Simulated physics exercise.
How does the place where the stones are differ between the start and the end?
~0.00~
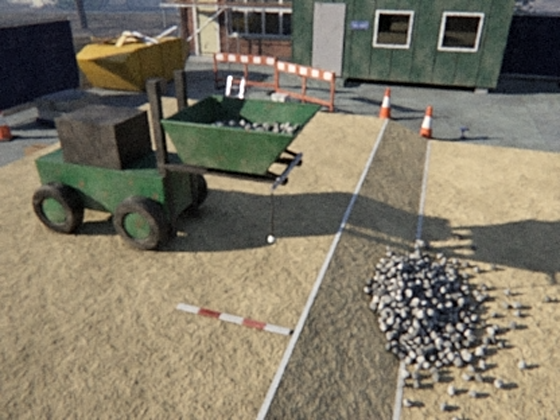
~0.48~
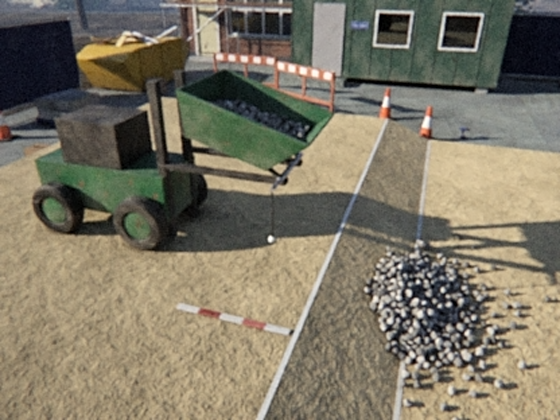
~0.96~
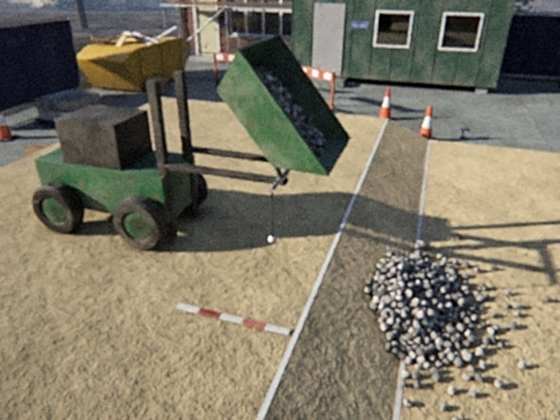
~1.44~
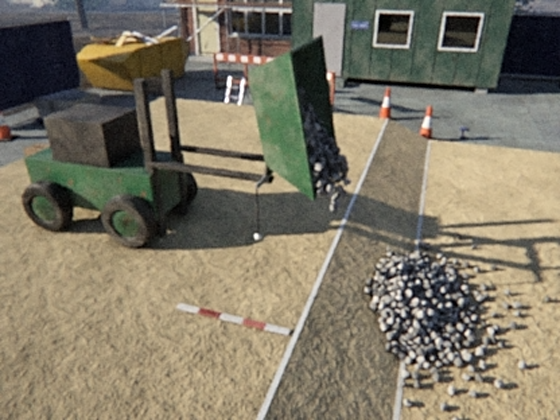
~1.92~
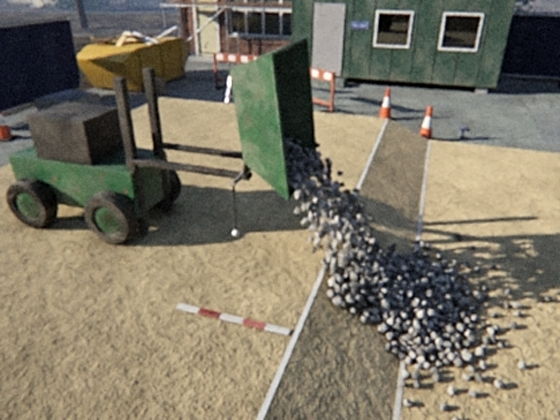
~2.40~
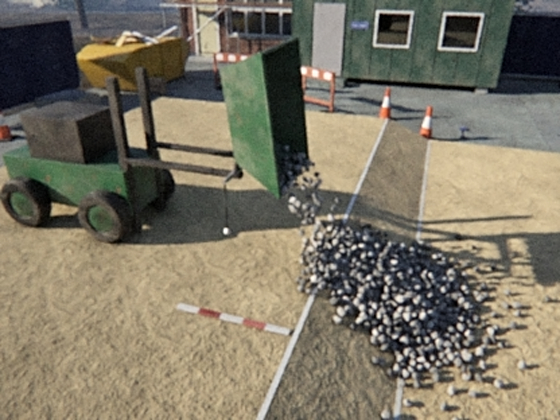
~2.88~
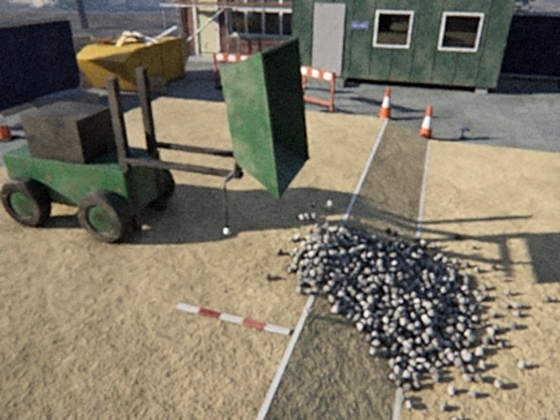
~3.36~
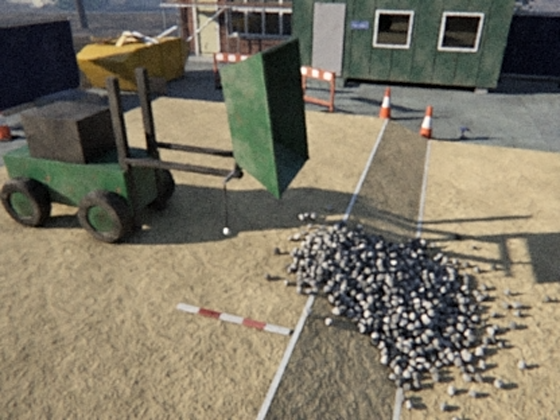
At the start some of the stones were up in the green skip and the rest lay in a pile on the right. By the end they were all on the ground in one wider heap, so the stones as a whole were lower and further right.
